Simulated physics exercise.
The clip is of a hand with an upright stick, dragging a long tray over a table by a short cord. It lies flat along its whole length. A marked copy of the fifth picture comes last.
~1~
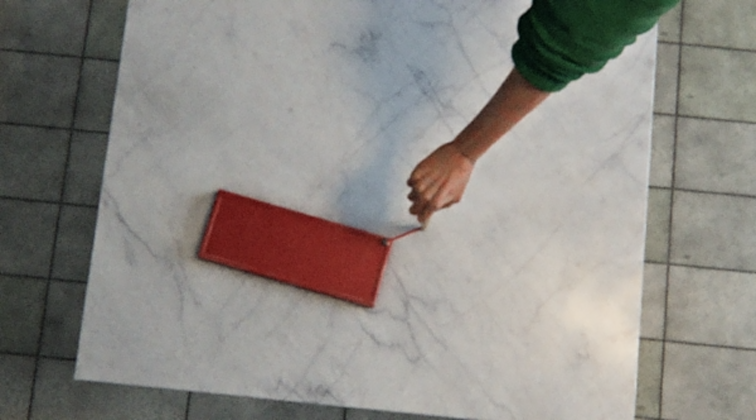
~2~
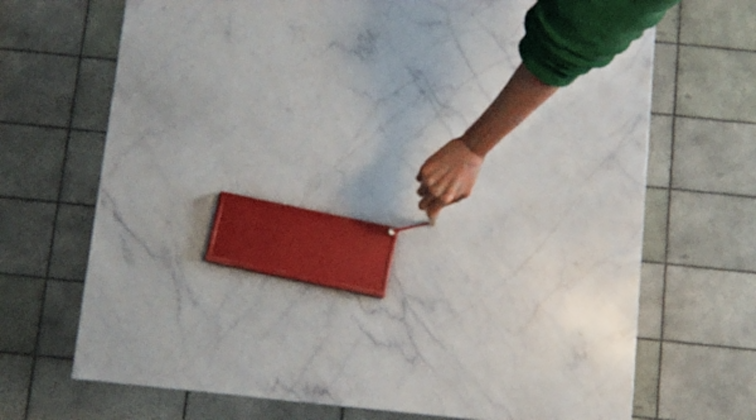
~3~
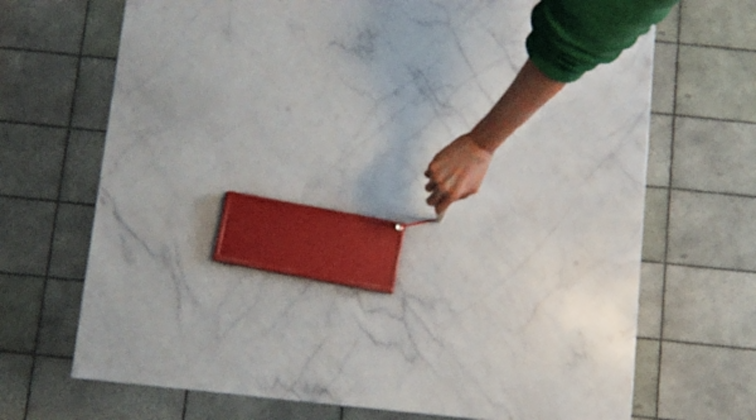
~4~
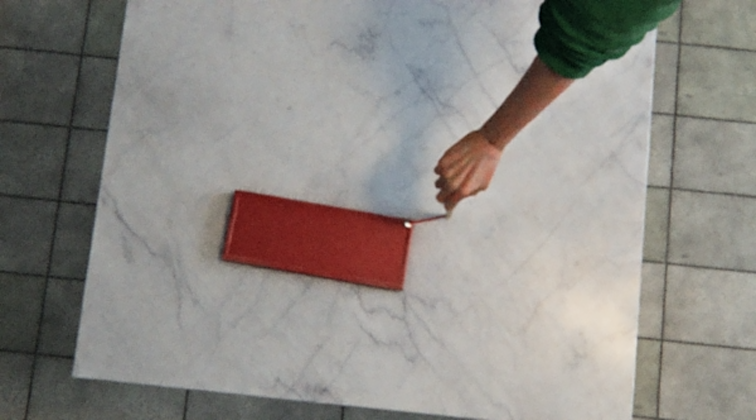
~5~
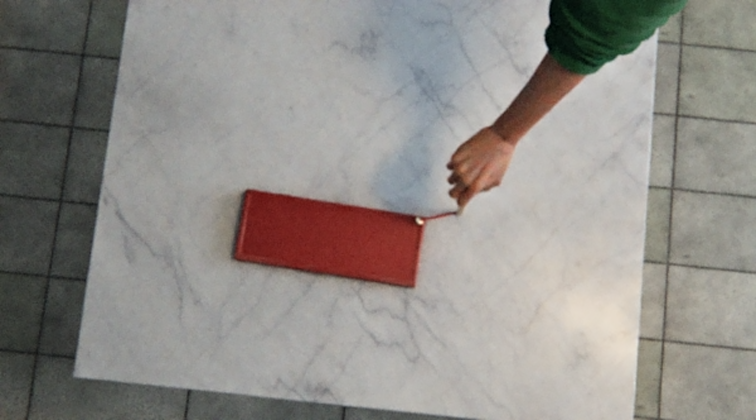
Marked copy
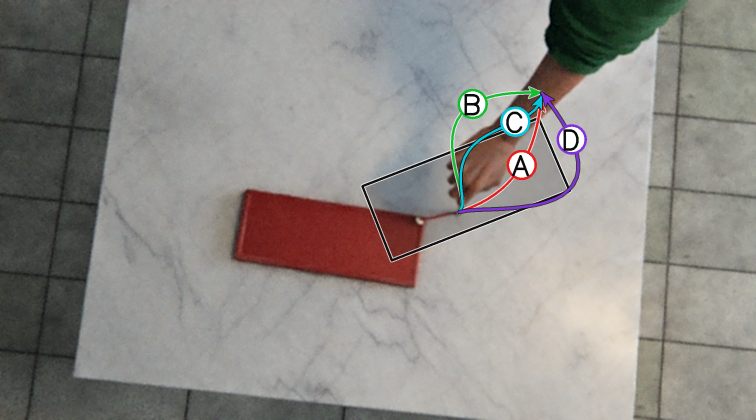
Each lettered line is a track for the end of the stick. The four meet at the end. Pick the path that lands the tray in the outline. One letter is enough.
Choose path D.
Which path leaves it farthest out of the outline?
B.
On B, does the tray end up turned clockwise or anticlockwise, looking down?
Anticlockwise.
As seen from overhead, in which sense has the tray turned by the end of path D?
On that path, anticlockwise.
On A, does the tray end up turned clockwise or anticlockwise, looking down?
It turns anticlockwise.
On the marked copy, A from (459, 212) via (522, 165) to (541, 98); B from (459, 212) via (457, 121) to (542, 93); C from (459, 212) via (480, 140) to (542, 96); D from (459, 212) via (568, 191) to (542, 93); the outline at (466, 188).
Following D. Soon after the start, foot of the stick (536, 205), middle of the tray (407, 225).
Later, foot of the stick (575, 150), middle of the tray (462, 208).
In the end, foot of the stick (542, 94), middle of the tray (468, 190); it lies in the outline.
As for the rest, A leaves its middle at (447, 178); B leaves its middle at (430, 155); C leaves its middle at (437, 167).
